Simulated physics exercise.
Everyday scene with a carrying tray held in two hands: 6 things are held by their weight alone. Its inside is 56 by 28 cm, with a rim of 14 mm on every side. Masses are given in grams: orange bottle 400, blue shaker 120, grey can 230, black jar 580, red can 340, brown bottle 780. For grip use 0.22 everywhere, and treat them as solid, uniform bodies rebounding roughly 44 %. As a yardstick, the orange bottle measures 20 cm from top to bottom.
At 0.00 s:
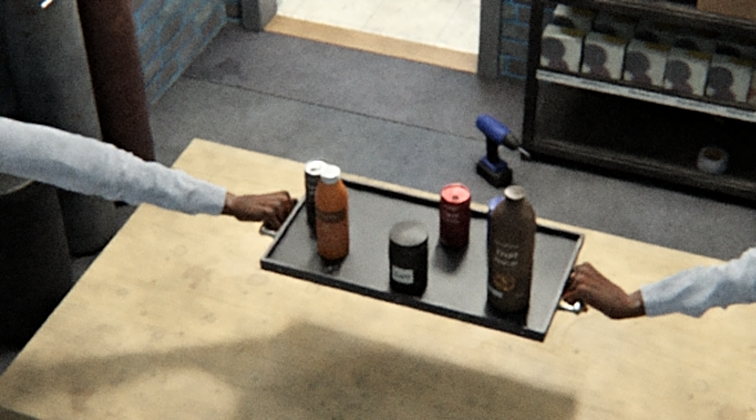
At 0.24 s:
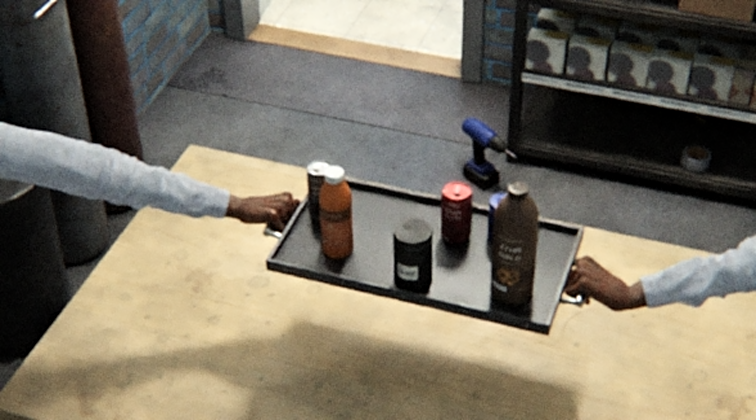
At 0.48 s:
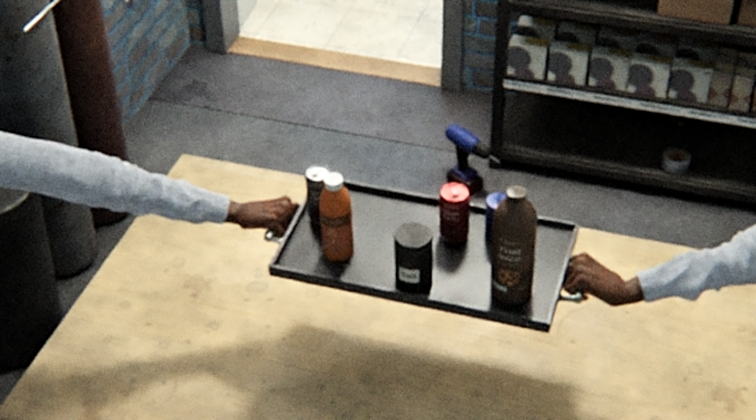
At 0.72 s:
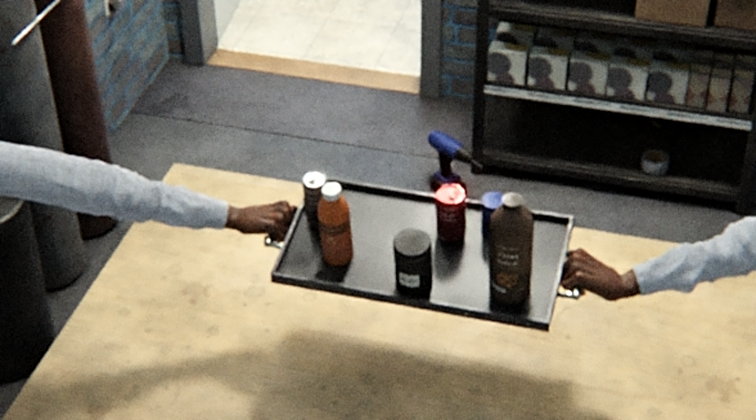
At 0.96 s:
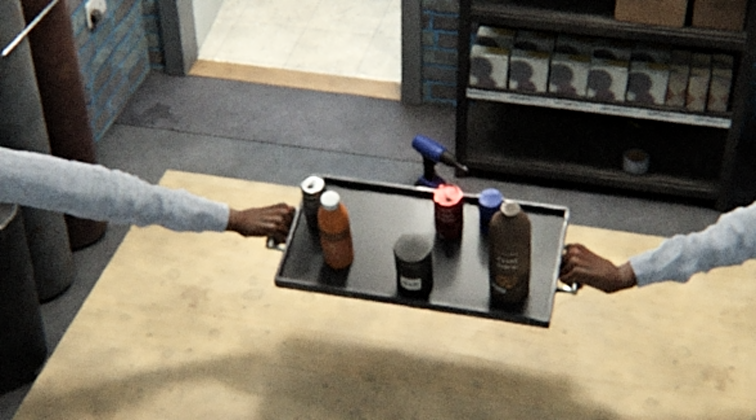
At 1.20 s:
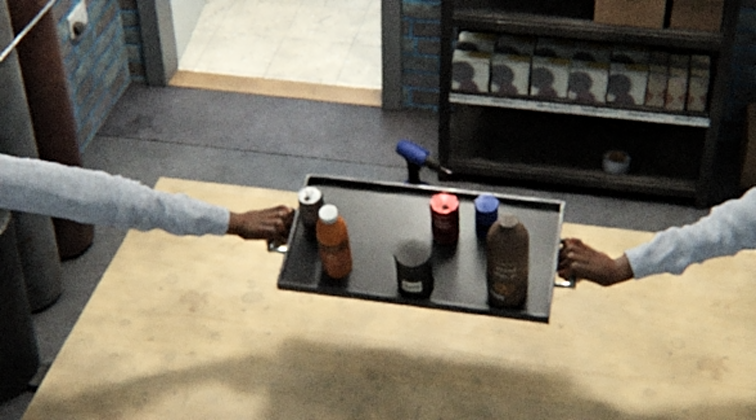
In the video, two hands hold a dark tray carrying two bottles, a black jar and several cans or similar containers above a table, then gradually tilt its near edge down, and the orange bottle slides slightly toward that edge.
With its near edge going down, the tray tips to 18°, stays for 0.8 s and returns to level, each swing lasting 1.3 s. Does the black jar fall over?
No.
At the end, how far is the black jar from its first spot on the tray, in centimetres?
Around 1 centimetres.
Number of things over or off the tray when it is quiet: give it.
All told, 5.
After 1.70 s, tray tilted 18°, near edge down; orange bottle, grey can and brown bottle now off the tray; blue shaker tipped 12° from how it sat; red can slid 15 cm.
After 2.20 s, tray tilted 18°, near edge down; blue shaker and red can now off the tray.
After 3.00 s, tray tilted 5°, near edge down.
At rest (4.0 s), off the tray and tipped over, orange bottle, blue shaker, grey can, red can and brown bottle; black jar in place, give or take 5 cm. Seen from the same camera at the end, black jar near (414, 251).
